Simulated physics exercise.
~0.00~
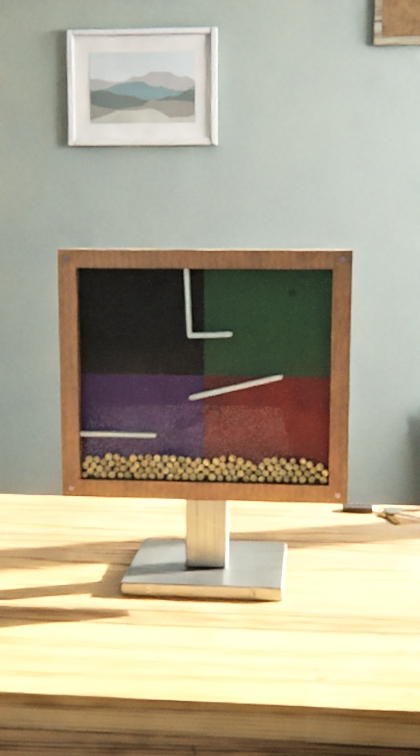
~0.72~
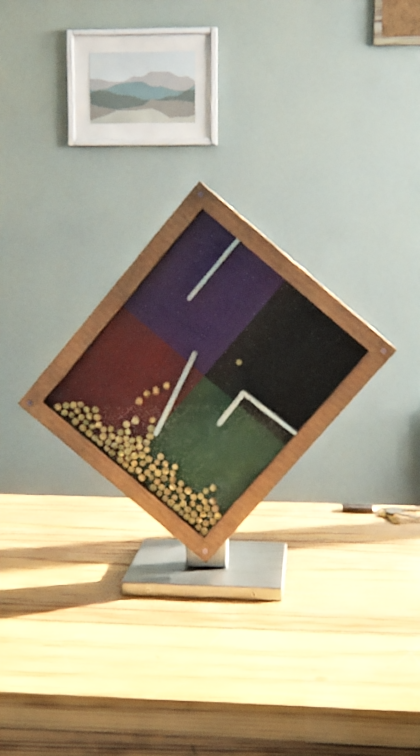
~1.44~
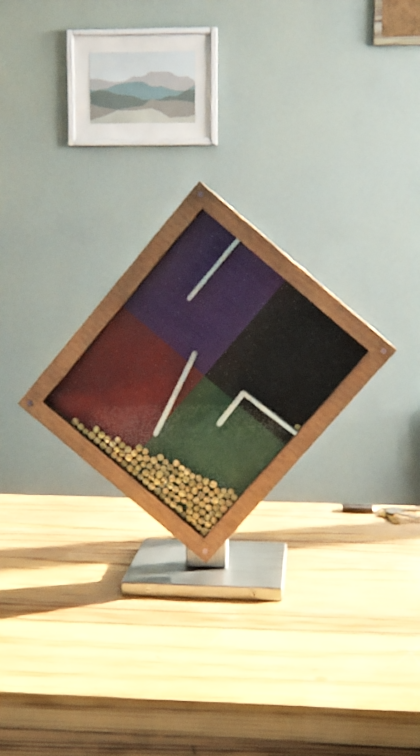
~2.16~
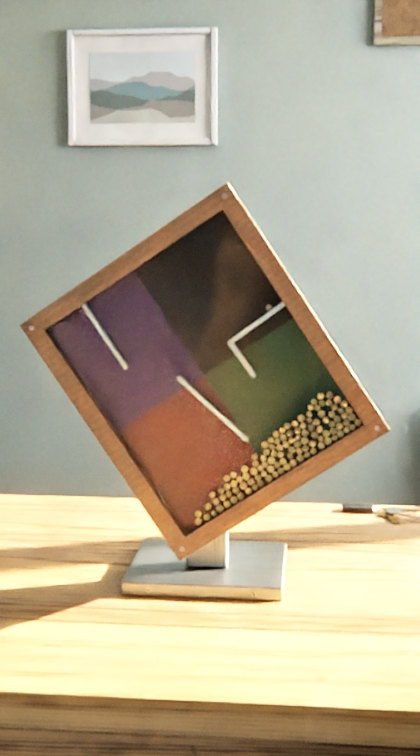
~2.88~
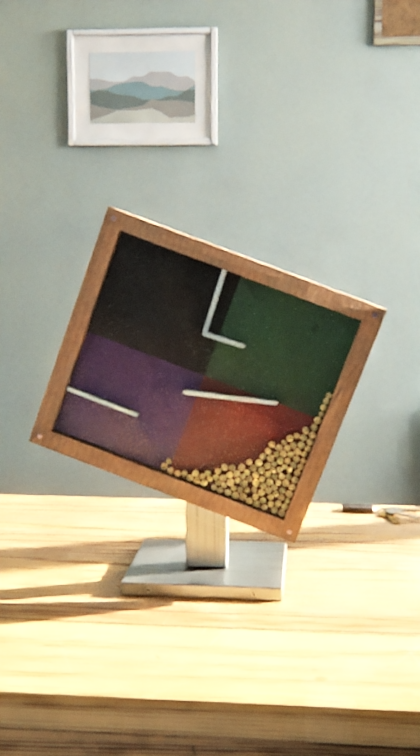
A wooden-framed box on a metal stand turns clockwise well past a quarter turn, its pale beans tumbling and settling along the red and green quarters, then swings back counterclockwise and stops tilted slightly clockwise, the beans piled in the lower right corner, mostly over red.
